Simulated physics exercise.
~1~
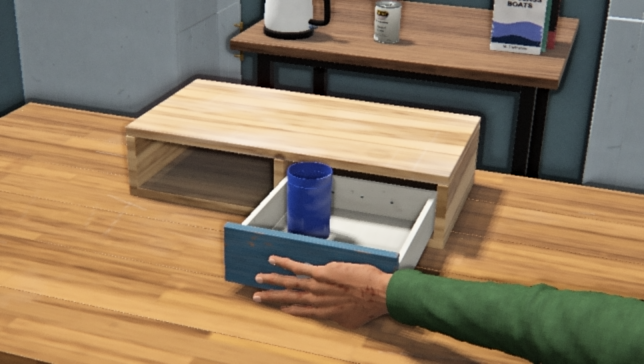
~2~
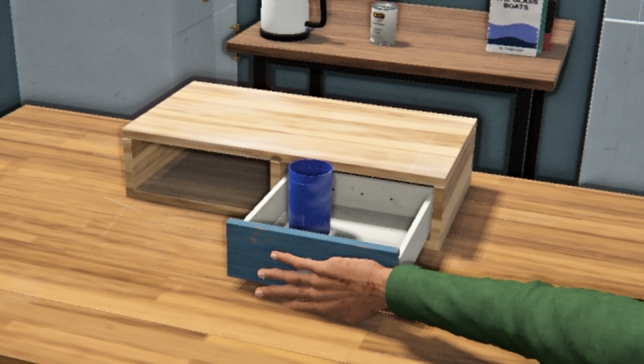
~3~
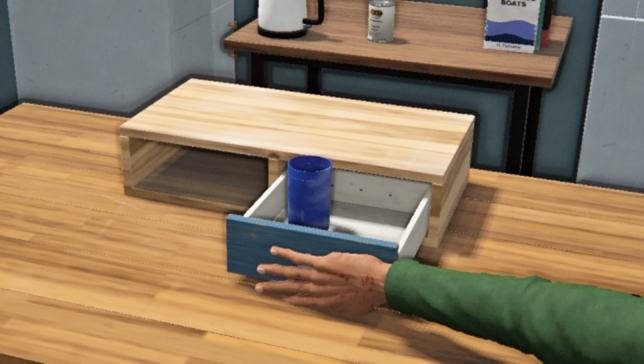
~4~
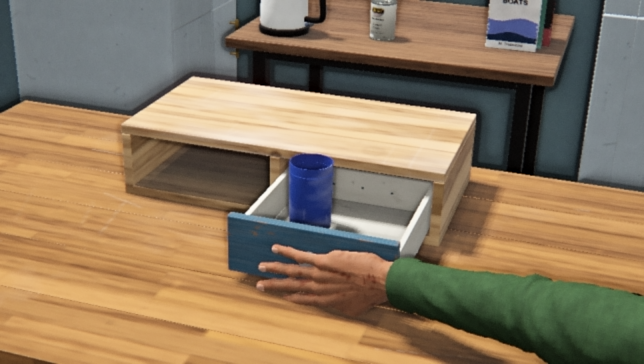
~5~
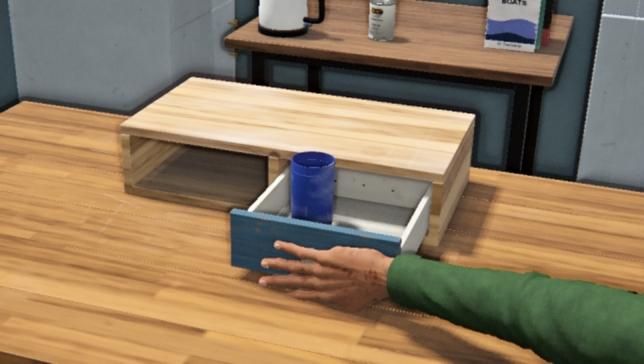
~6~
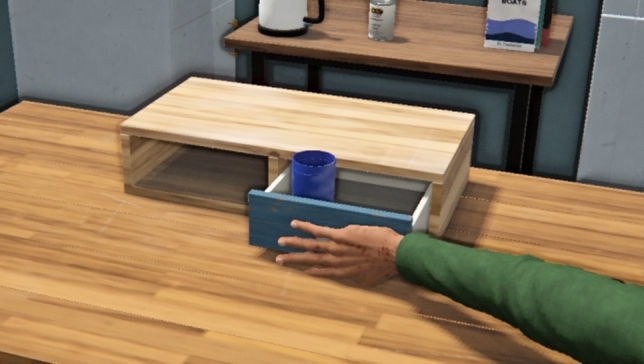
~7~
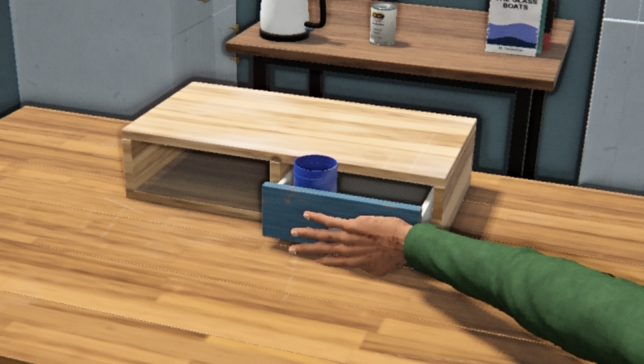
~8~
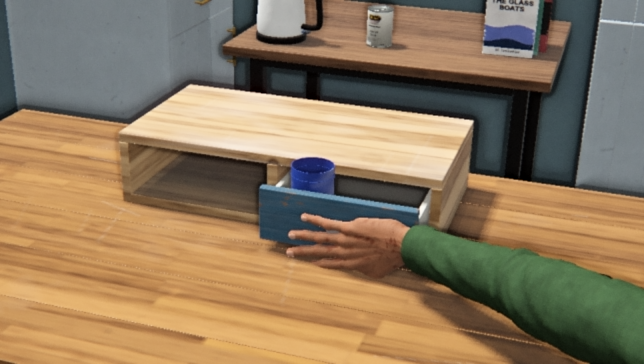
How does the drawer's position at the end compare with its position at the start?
At the start the drawer sticks well out of the wooden chest, while at the end it sits further in, up and slightly to the right in view, but is still partly open.
The footage shows a hand in a green sleeve pushing a blue-fronted drawer, with a blue beaker standing upright inside, into a wooden chest on a table. The drawer slides partway in, then stops short and stays partly open, the hand still at its front.
